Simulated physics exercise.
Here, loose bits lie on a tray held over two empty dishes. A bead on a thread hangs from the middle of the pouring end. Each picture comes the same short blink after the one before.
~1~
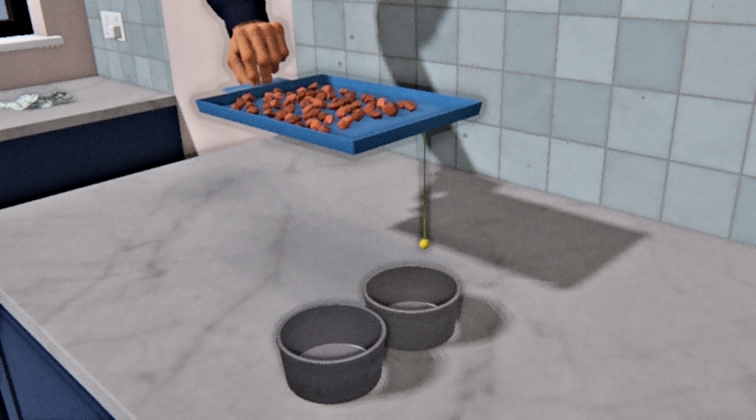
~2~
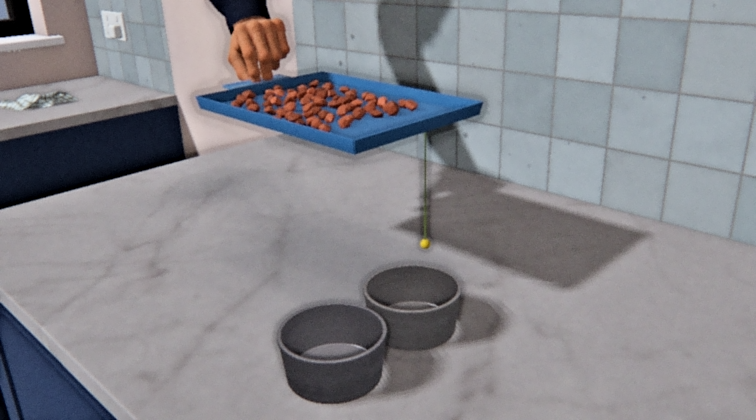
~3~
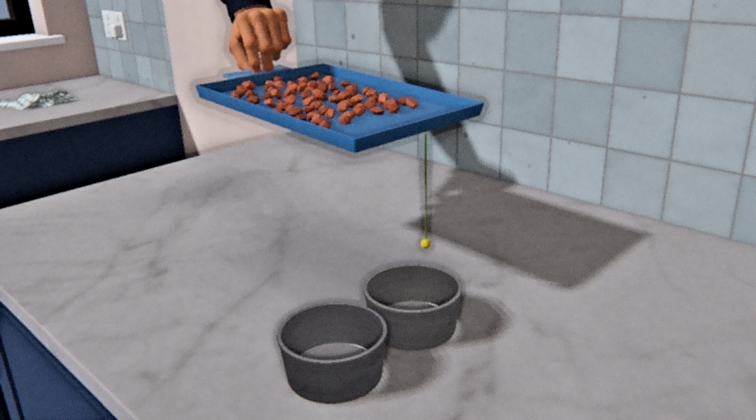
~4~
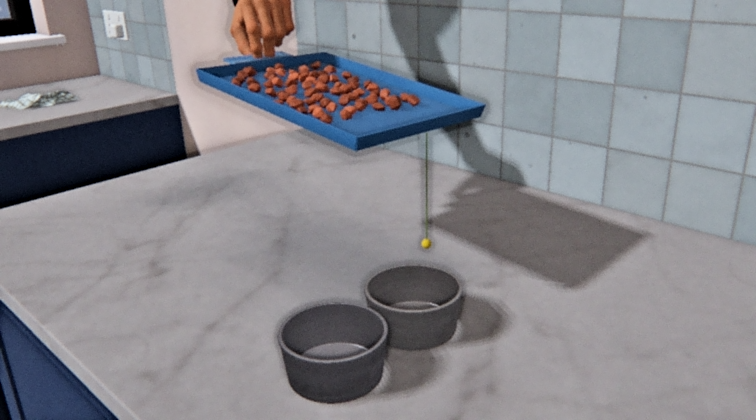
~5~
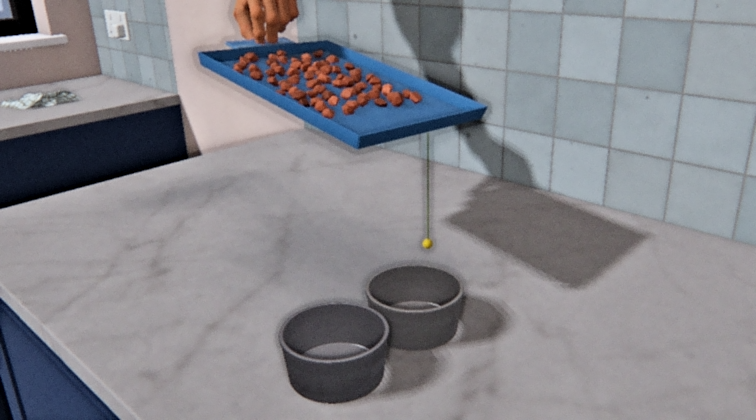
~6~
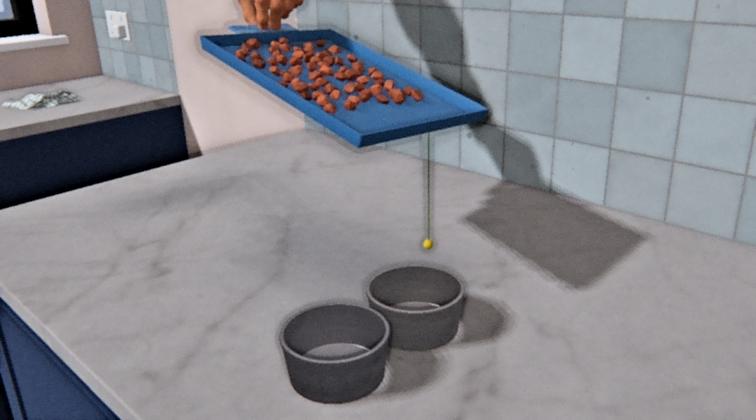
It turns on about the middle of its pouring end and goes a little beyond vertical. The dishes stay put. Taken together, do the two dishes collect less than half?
Yes, they get the smaller share.
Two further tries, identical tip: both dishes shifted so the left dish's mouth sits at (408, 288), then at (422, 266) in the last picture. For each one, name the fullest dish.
Taking the places in turn, it's the right side and then the right side.
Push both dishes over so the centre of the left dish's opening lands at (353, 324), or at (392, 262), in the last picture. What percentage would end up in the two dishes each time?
First try: Roughly 10 per cent; second try: Roughly 10 per cent.
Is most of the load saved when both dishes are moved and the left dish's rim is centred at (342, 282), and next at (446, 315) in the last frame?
Result, first place: Not as much as half; second place: Not as much as half.
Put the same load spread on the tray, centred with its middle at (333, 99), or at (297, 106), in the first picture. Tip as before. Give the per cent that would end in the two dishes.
Roughly 0 % and then 10 %.
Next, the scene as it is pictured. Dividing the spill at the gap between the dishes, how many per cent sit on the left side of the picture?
Close to 0 per cent of the spill, I think.
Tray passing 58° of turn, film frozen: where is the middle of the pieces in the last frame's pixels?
Somewhere about (447, 107).
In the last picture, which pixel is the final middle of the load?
Last view, centre at rest - approx. (498, 289).
Soon after the last picture, tray tipped steeply; most on the tray; a small part in the air.
A little later, tray tipped right over; about a third on the tray; about half outside both; a small part in the air.
Later still, tray tipped past a quarter turn; a small part in the right dish; nearly all outside both.
At rest, tray tipped past a quarter turn; none in the left dish; a small part in the right dish; nearly all outside both.
